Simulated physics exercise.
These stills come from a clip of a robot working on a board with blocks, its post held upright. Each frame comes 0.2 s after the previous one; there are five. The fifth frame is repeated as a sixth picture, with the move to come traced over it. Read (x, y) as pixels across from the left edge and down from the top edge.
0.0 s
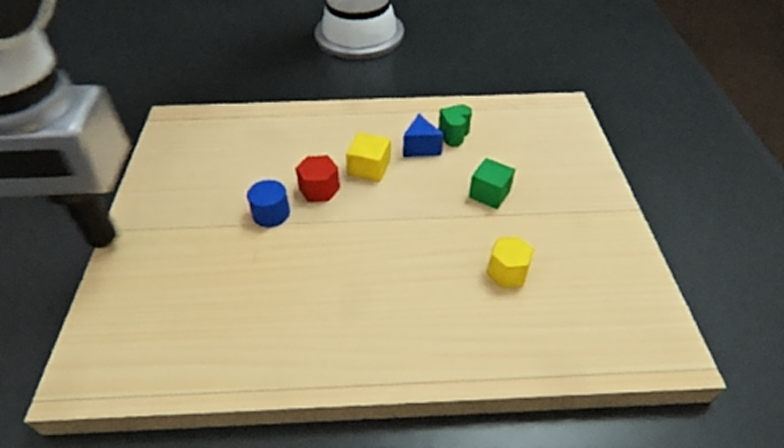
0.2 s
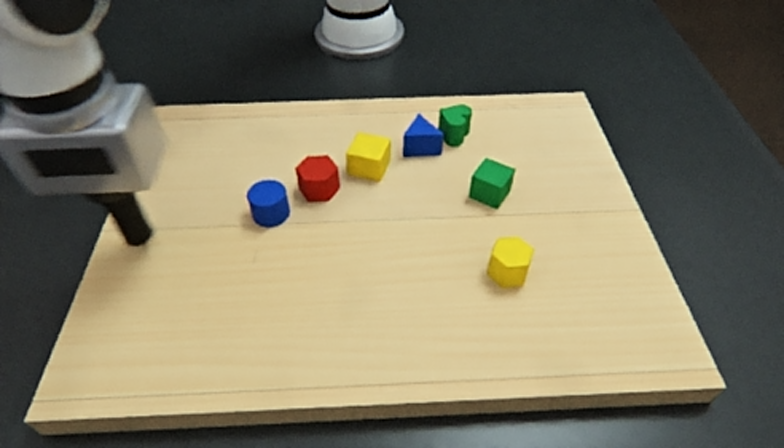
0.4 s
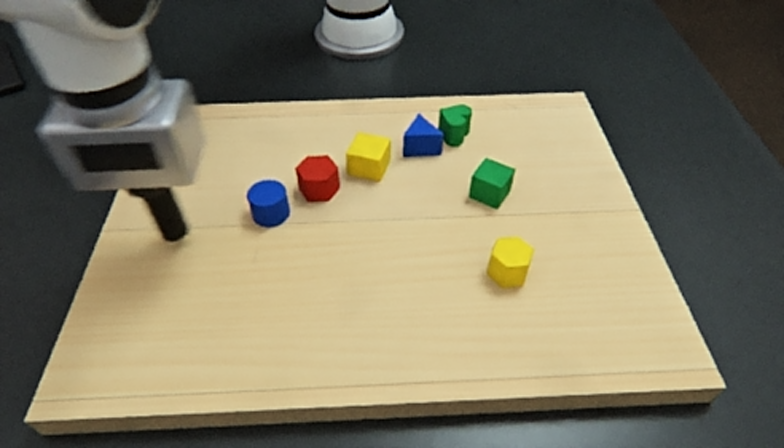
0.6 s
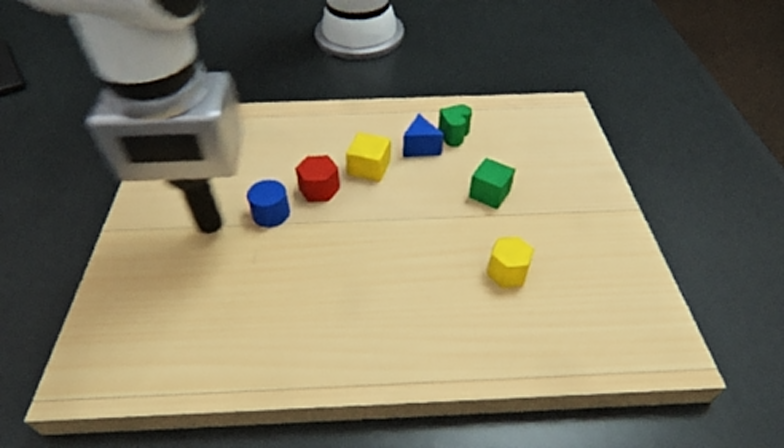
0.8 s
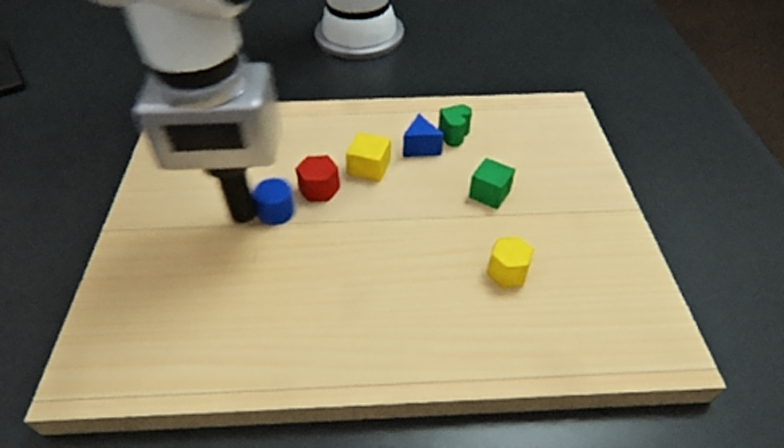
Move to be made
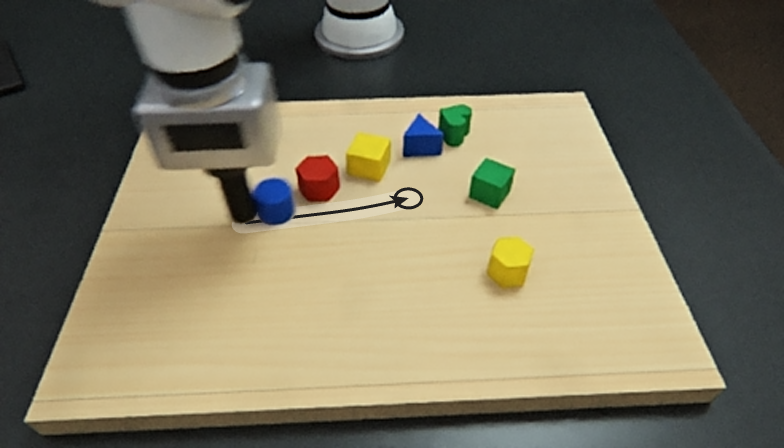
On a wooden board with coloured blocks, a robot arm moves its dark post rightward and nudges the blue round block slightly.
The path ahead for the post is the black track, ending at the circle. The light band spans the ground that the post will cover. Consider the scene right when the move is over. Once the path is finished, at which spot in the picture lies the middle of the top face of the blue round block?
Somewhere near (363, 163).
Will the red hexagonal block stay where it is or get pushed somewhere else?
The block you're asking about gets moved.
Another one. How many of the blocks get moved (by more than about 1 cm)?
There will be three or more blocks displaced.
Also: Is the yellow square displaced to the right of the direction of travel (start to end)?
Final answer: No.
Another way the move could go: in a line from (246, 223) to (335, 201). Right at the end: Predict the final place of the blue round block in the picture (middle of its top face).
Just about (360, 166).
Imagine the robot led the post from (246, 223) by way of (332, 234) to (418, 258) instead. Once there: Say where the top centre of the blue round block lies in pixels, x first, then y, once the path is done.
It sits at (326, 187).
The line goes from (246, 223) via (302, 216) and (356, 209), ending at (408, 198).
On the path given first. One third of the way, post at (301, 207); blue round block at (325, 179); red hexagonal block at (336, 154), turned 50° anticlockwise; yellow square at (373, 140), turned 25° clockwise.
Two thirds of the way, post at (357, 200); blue round block at (359, 165); red hexagonal block at (339, 143), turned 70° anticlockwise; yellow square at (376, 135), turned 50° clockwise.
At the end, post at (409, 189); blue round block at (363, 163); red hexagonal block at (339, 143), turned 70° anticlockwise; yellow square at (376, 135), turned 50° clockwise; green square unmoved.
